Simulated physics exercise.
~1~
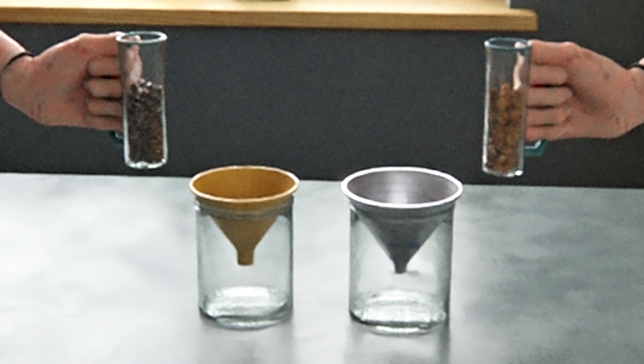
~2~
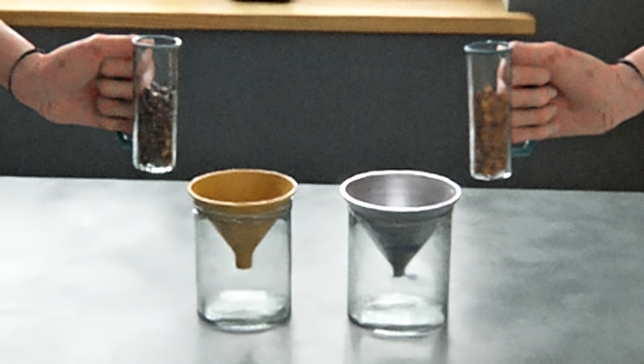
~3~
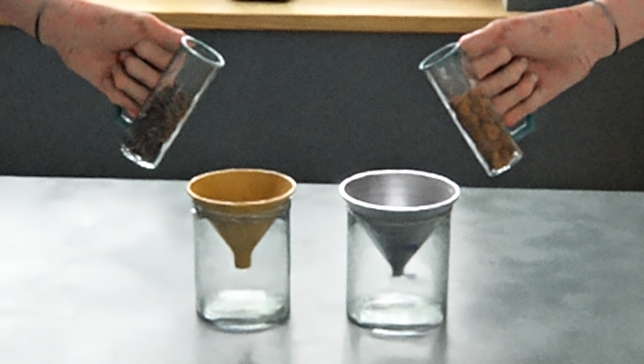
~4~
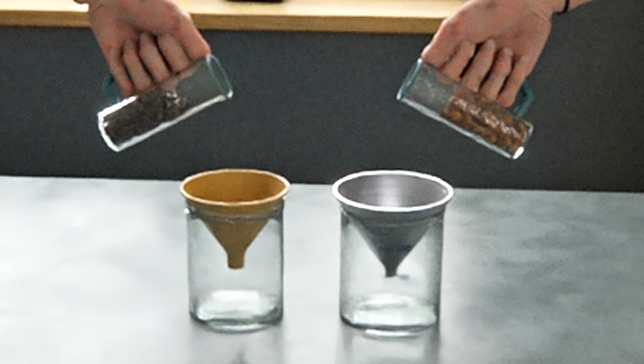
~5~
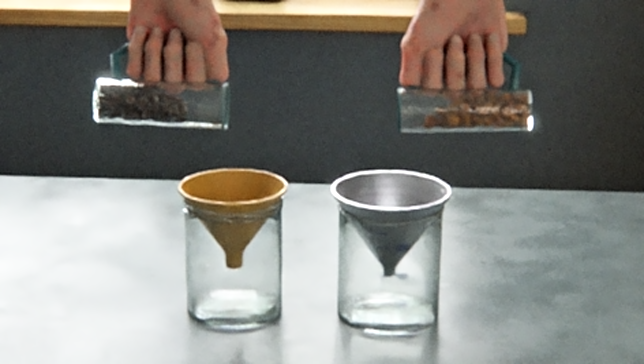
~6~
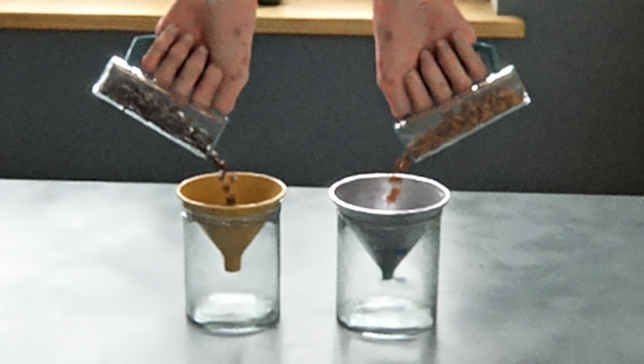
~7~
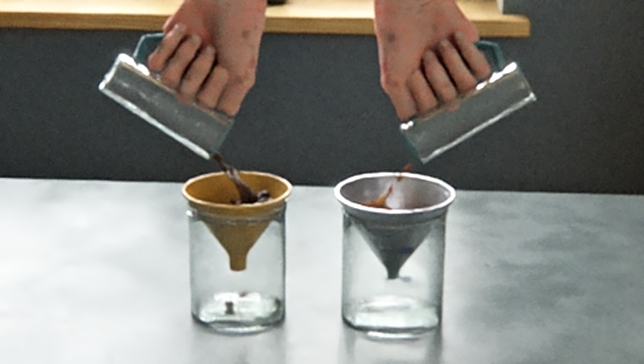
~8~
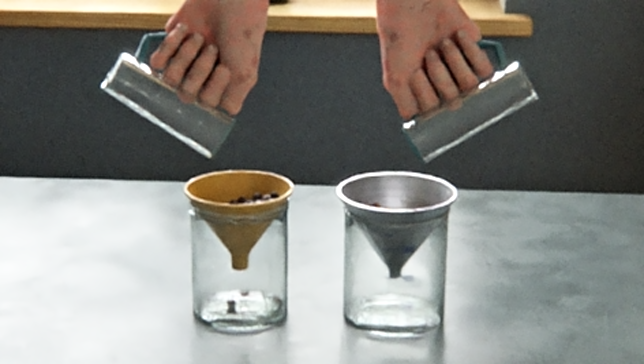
On a grey tabletop, two hands tip glass cups of dark and orange-brown pieces over a yellow funnel and a grey funnel set in jars, emptying both; the pieces clog the funnels, with only a stray few reaching the left jar and none the right.
